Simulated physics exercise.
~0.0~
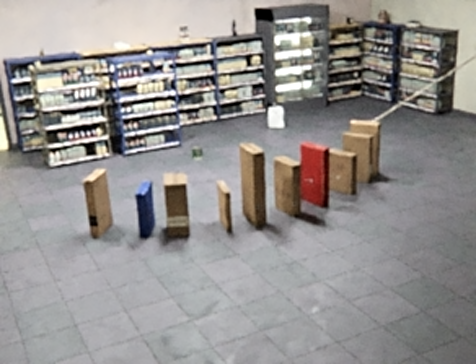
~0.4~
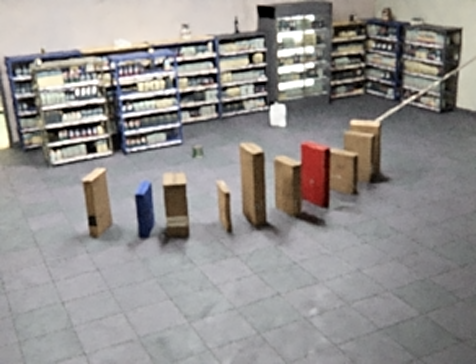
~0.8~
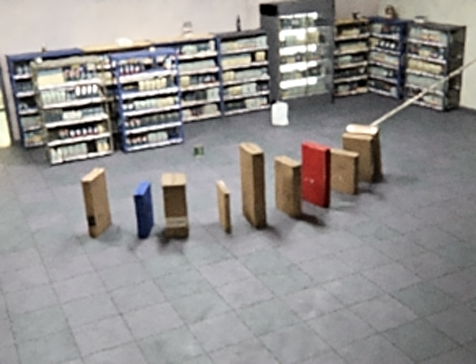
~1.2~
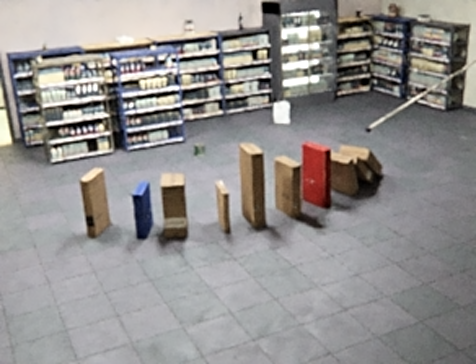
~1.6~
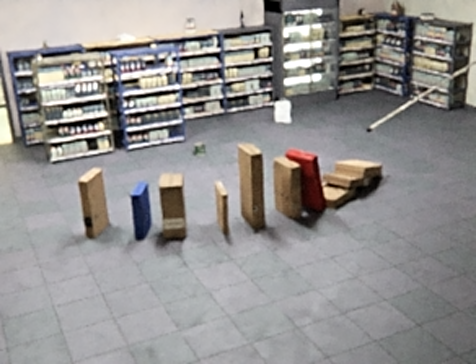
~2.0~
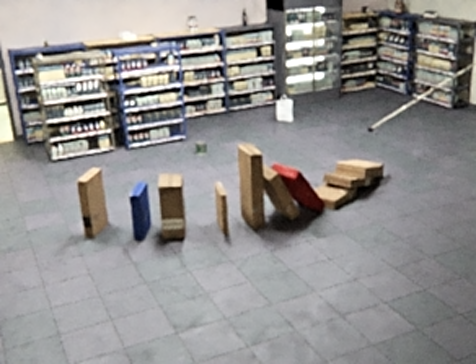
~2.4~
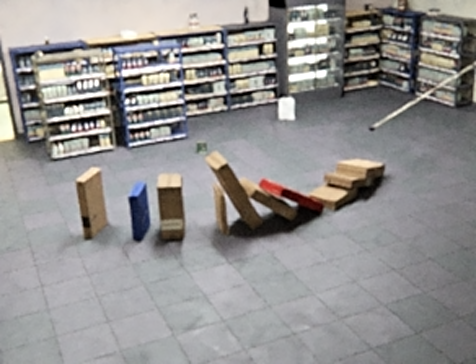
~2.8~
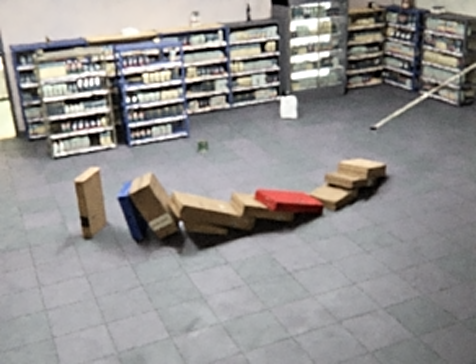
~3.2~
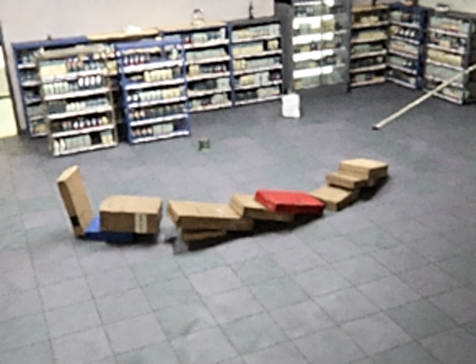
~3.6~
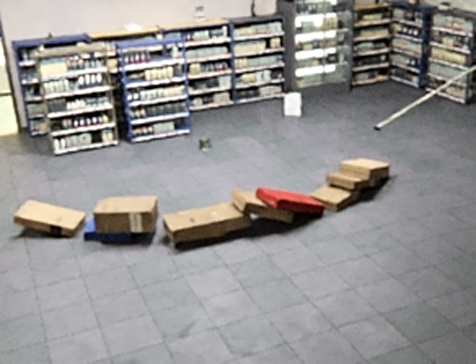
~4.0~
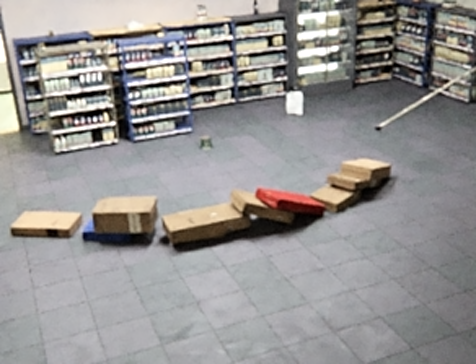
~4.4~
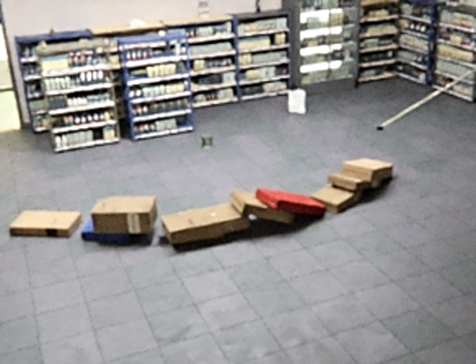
The video shows a curved row of upright cartons, mostly brown with one blue and one red, on a tiled floor before stocked shelves. A pole tips the rightmost carton, and the rest topple in turn toward the left until all lie fallen in an overlapping, partly gapped line.
